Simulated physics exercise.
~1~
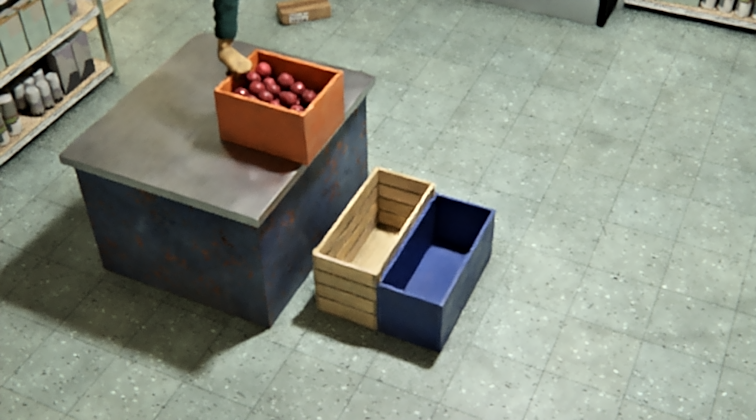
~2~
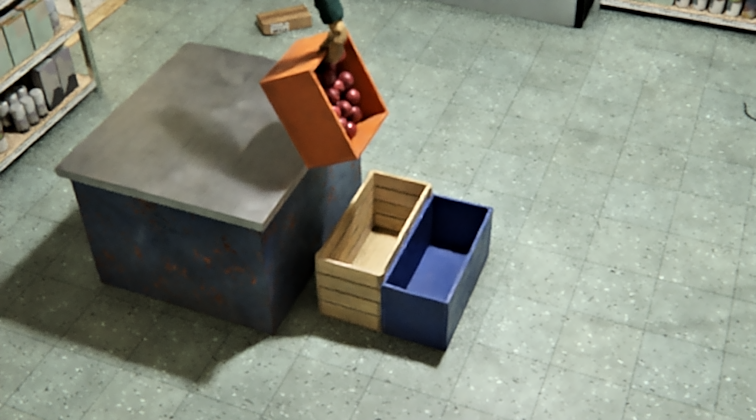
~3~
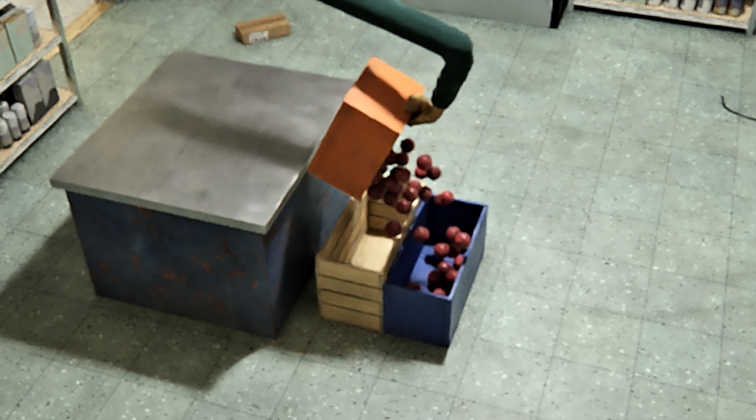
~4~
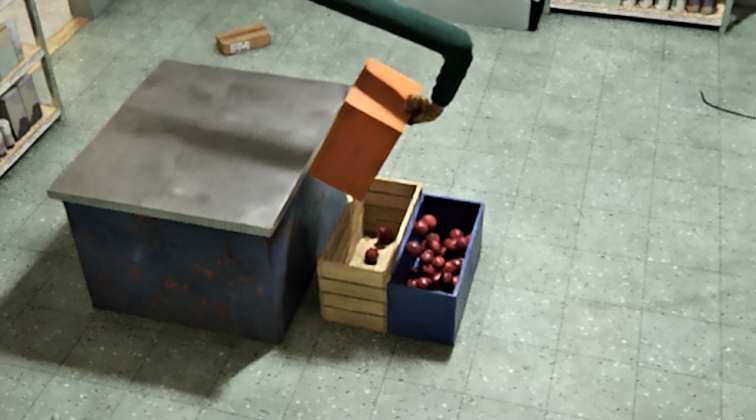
An orange crate full of dark red apples sits on a grey-topped bench, seen from above in a room with a pale green tiled floor and shelves at the edges. A wooden tub and a blue tub stand side by side on the floor to the right of the bench. An arm in a dark green sleeve lifts the crate to the right and tips it steeply over the tubs. The apples tumble out in a loose stream, many dropping into the blue tub. Finally, the crate hangs tilted, with most apples heaped in the blue tub and a few in the wooden one.
